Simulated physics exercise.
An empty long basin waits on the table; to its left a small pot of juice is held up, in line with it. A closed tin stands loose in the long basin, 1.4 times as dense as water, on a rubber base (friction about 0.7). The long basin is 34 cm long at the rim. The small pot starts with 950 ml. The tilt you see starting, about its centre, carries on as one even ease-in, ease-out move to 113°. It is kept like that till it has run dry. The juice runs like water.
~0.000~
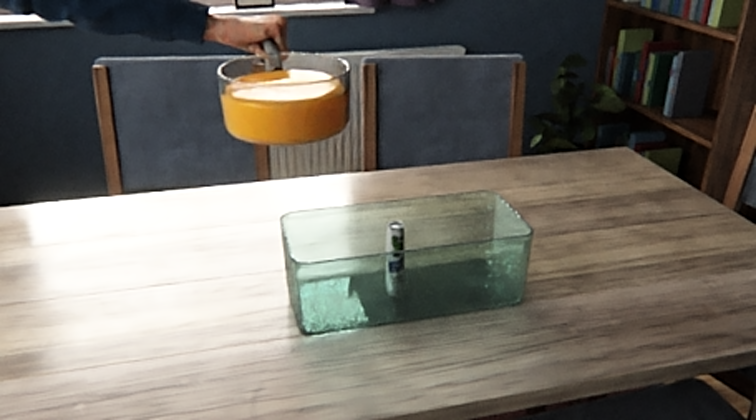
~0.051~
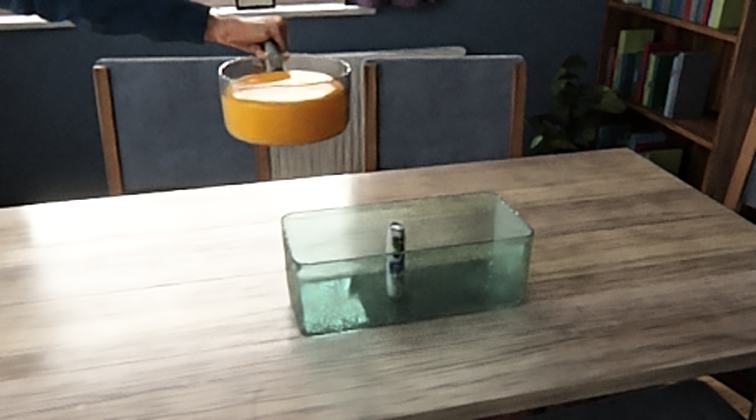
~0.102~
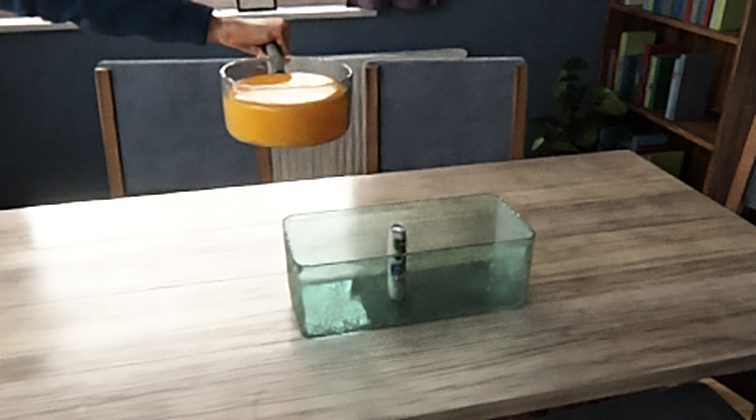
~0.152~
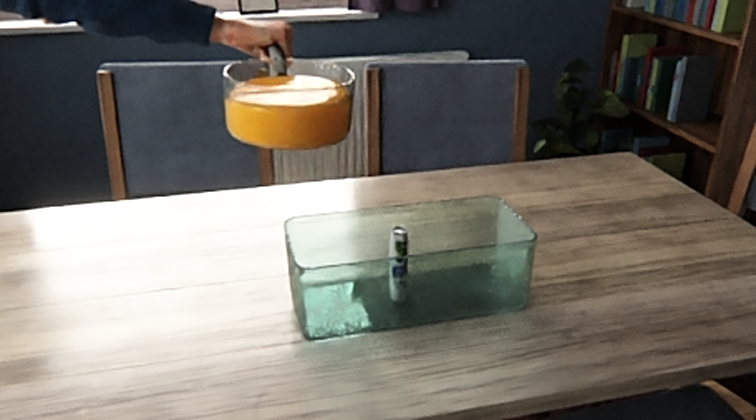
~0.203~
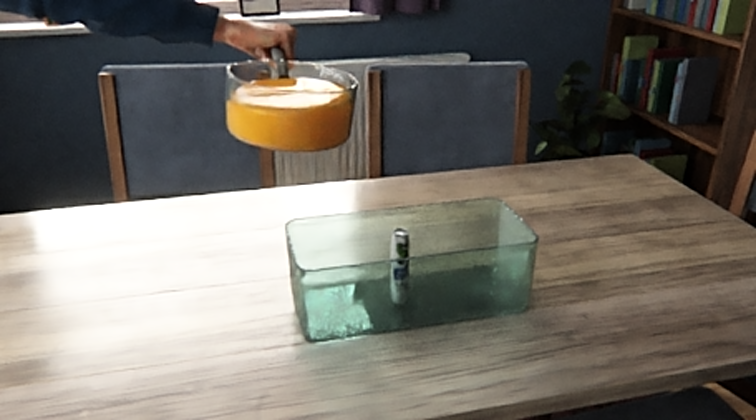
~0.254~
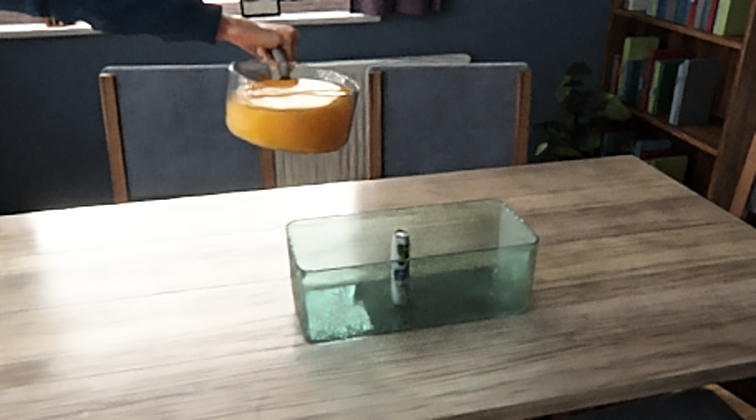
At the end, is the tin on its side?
The tin stays up.
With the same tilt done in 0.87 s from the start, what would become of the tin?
The tin goes over.
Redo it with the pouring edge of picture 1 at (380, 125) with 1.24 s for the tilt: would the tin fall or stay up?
Then it keeps standing.
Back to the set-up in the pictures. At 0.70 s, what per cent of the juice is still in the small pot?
Near 54 in a hundred.
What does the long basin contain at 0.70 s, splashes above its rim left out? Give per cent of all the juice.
About 8 per cent.
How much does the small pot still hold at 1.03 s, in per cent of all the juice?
About 7 per cent.
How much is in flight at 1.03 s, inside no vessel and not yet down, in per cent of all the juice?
Some 12 per cent.
After 0.70 s the tilt is 68° and 54 per cent is still to pour; the tin stands where it began.
After 1.03 s the tilt is 105° and 7 per cent is still to pour; the tin stands where it began.
After 1.37 s the tilt is 113° and 0 per cent is still to pour; the tin stands 1 cm from where it began.
After 1.74 s the tilt is 113° and 0 per cent is still to pour; the tin stands 1 cm from where it began.
In the end the tin stands where it began.
